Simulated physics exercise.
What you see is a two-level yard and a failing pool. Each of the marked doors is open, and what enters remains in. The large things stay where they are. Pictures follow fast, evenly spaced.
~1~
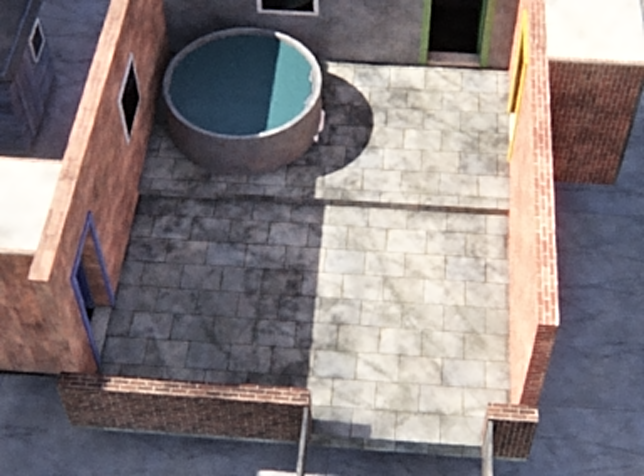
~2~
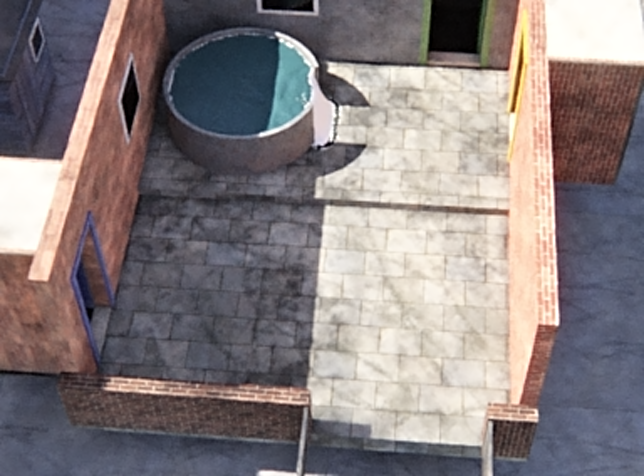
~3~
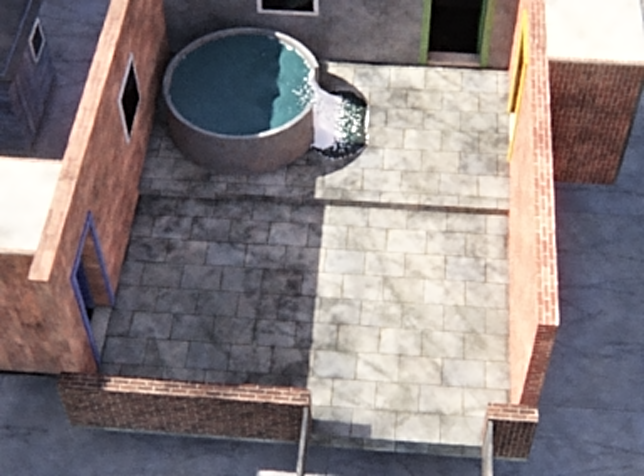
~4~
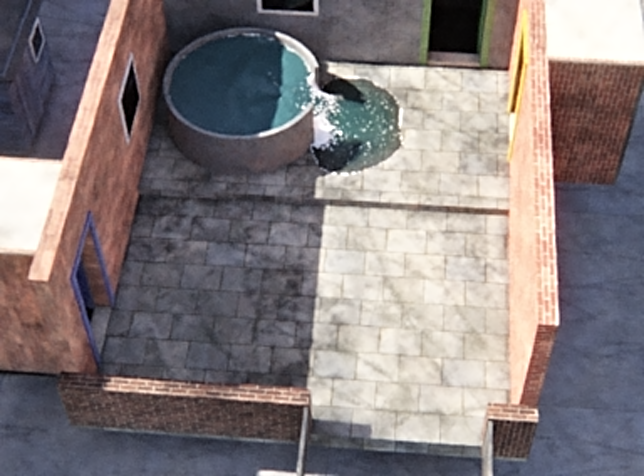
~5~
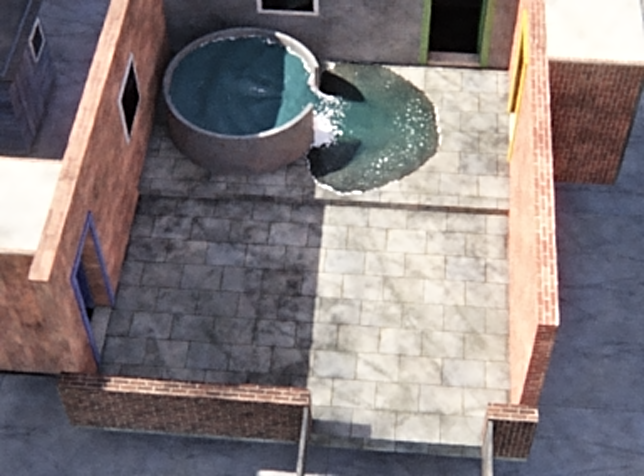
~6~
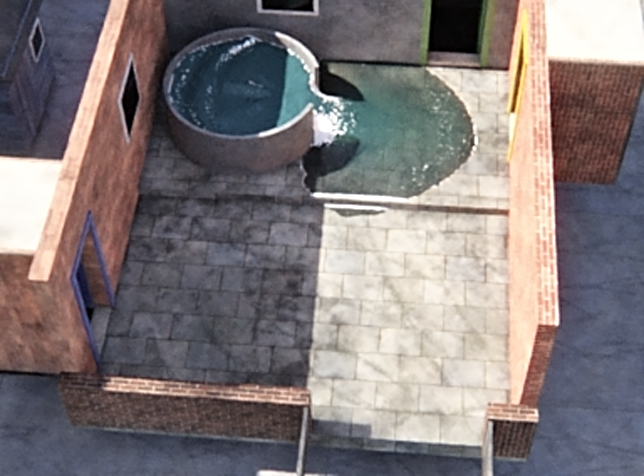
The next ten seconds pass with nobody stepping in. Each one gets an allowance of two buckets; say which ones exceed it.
My prediction: Most likely the yellow door will exceed two buckets; most likely the blue door will not exceed two buckets; most likely the green door will exceed two buckets.
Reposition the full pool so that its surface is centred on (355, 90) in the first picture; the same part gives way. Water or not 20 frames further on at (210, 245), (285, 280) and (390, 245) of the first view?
Spot by spot, in the order asked: Untouched, untouched, untouched.
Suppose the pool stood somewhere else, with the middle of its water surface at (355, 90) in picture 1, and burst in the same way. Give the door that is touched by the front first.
The yellow door is the first one.
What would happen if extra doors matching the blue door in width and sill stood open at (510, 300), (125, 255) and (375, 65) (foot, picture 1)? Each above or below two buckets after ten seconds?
Above; below; above.
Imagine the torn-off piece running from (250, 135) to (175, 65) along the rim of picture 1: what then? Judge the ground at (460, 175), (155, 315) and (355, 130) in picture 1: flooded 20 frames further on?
Taken one by one: Unaffected, then sodden, then unaffected.
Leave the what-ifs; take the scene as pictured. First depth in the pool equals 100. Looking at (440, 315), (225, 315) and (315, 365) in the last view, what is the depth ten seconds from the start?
Estimated readings in sequence: 6, 0, 2 percent.
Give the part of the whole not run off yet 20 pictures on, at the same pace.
Roughly 88 parts in every hundred.
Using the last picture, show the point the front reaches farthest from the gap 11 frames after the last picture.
My guess is roughly (509, 352).
A moment on, water covers 30 % of the floor; the yellow door over two buckets in, the blue door not reached, the green door wet at the sill, nothing in.
Next, water covers 35 % of the floor; the yellow door far over two buckets in, the blue door not reached, the green door under two buckets in.
Then, water covers 45 % of the floor; the yellow door far over two buckets in, the blue door not reached, the green door far over two buckets in.
Later, water covers 60 % of the floor; the yellow door far over two buckets in, the blue door not reached, the green door far over two buckets in.
In the end, water covers 70 % of the floor; the yellow door far over two buckets in, the blue door wet at the sill, nothing in, the green door far over two buckets in.
